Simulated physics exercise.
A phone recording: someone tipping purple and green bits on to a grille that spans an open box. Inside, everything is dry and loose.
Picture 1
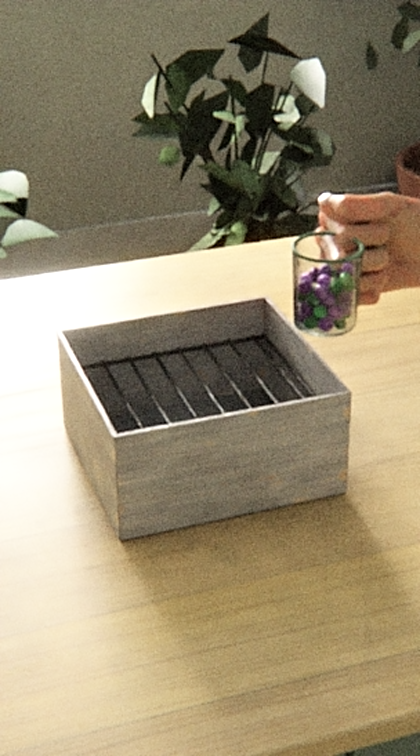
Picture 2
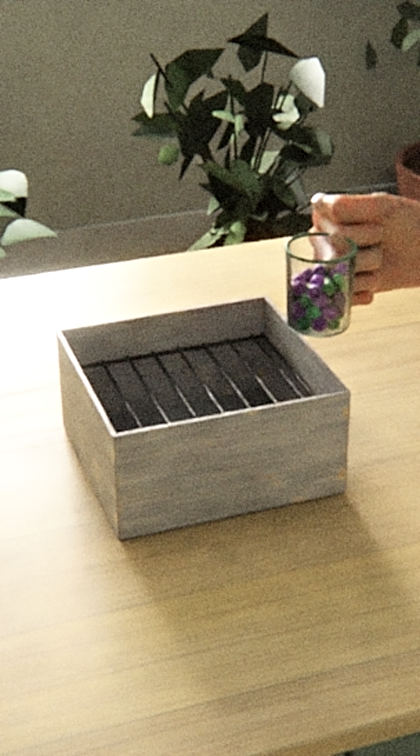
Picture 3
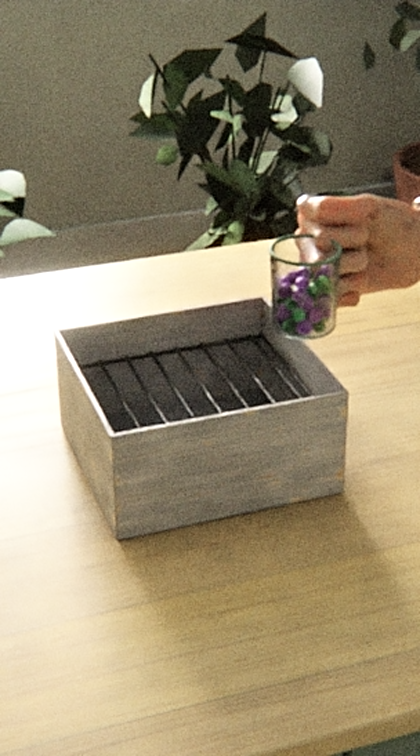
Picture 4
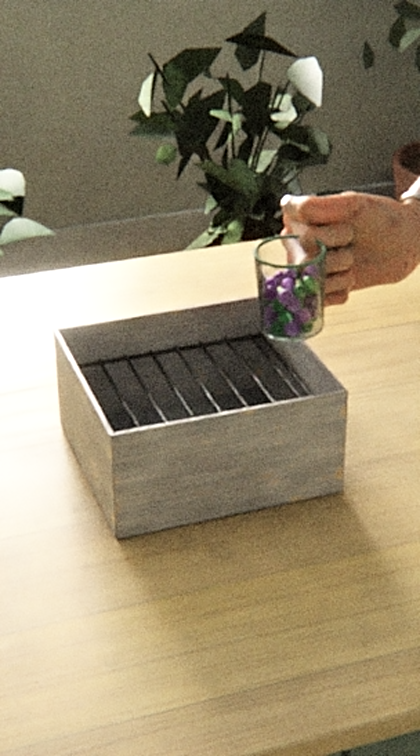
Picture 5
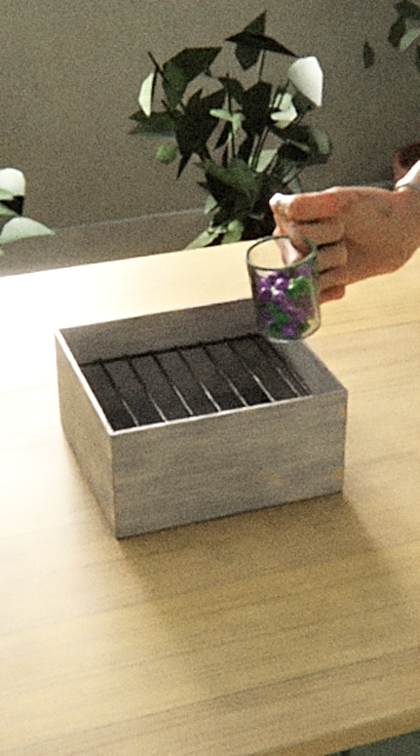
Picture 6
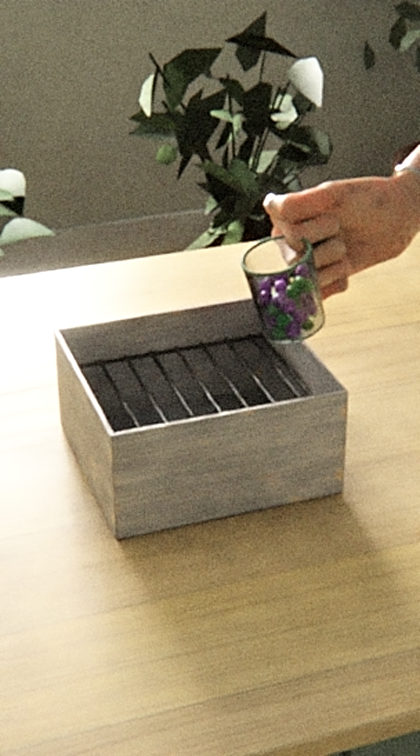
On a wooden table, a hand moving a glass cup of purple and green bits left over an open box, then tilting it slightly.
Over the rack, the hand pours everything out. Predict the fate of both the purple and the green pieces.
I expect the purple bits pass between the wires, the green bits pass between the wires.
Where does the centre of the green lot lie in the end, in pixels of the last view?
I'd say it settles close to (248, 434).
Then, 0.26 s later than the last frame, purple ones, every one in the cup; green ones, every one in the cup.
Then, 0.59 s later than the last frame, purple ones, every one in the cup; green ones, every one in the cup.
Then, 0.94 s later than the last frame, purple ones, roughly two thirds in the cup, roughly a third on or over the wires; green ones, the larger part in the cup, roughly a quarter on or over the wires, about a tenth under the rack.
When it is over, purple ones, every one under the rack; green ones, every one under the rack.
